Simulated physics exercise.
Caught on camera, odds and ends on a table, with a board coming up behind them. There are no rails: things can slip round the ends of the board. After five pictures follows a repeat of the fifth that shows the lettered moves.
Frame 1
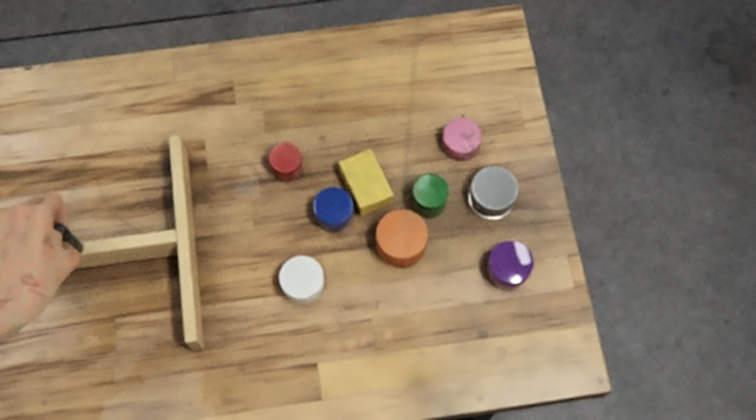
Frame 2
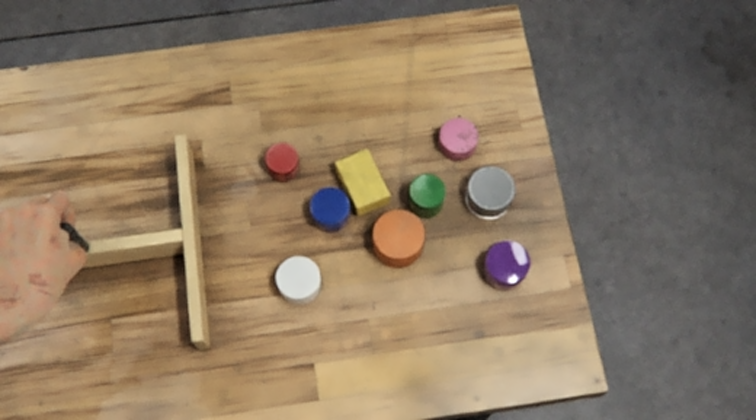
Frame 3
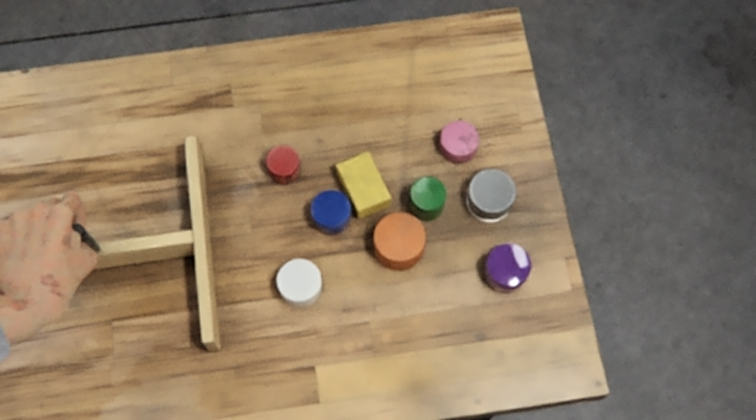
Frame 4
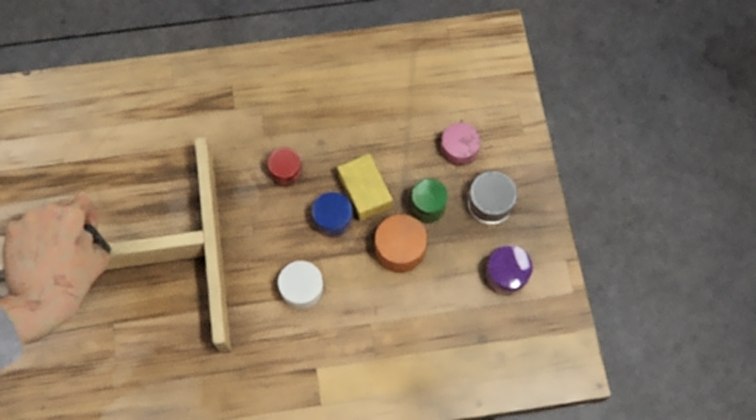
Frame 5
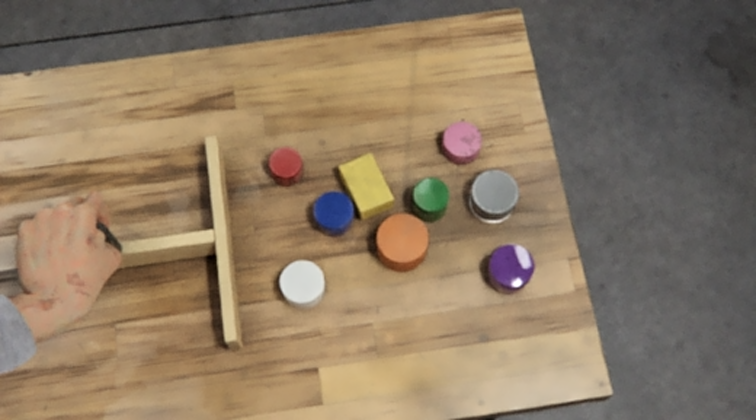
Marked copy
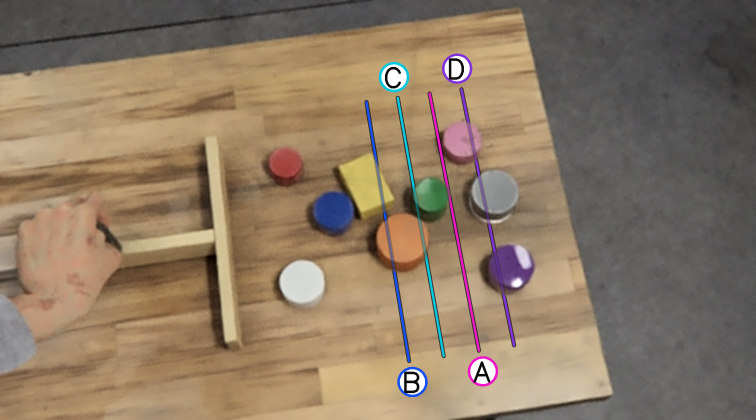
The clip shows a hand gripping a wooden T-shaped pusher and sliding its board slowly rightward across a wooden table, toward a scattered group of coloured round containers and a yellow block, which stay in place as the gap narrows.
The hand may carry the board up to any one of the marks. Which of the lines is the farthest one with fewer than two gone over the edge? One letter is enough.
No second one falls up to D.
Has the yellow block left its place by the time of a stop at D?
Yes.
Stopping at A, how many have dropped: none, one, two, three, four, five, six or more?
In all, none.
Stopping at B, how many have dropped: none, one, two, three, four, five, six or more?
The count is none.
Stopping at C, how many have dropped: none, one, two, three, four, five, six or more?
By then, none.
On the marked copy, A at (453, 215); B at (387, 225); C at (420, 220); D at (486, 211).
Following D. Soon after the start, board (317, 221); white pot (352, 278); red jar (330, 157).
Later, board (411, 207); grey tin (510, 197); pink tin (473, 133).
In the end, board (485, 197); grey tin over the edge; purple pot (559, 258); one fallen.
As for the rest, A is within the limit but short; B is within the limit but short; C is within the limit but short.
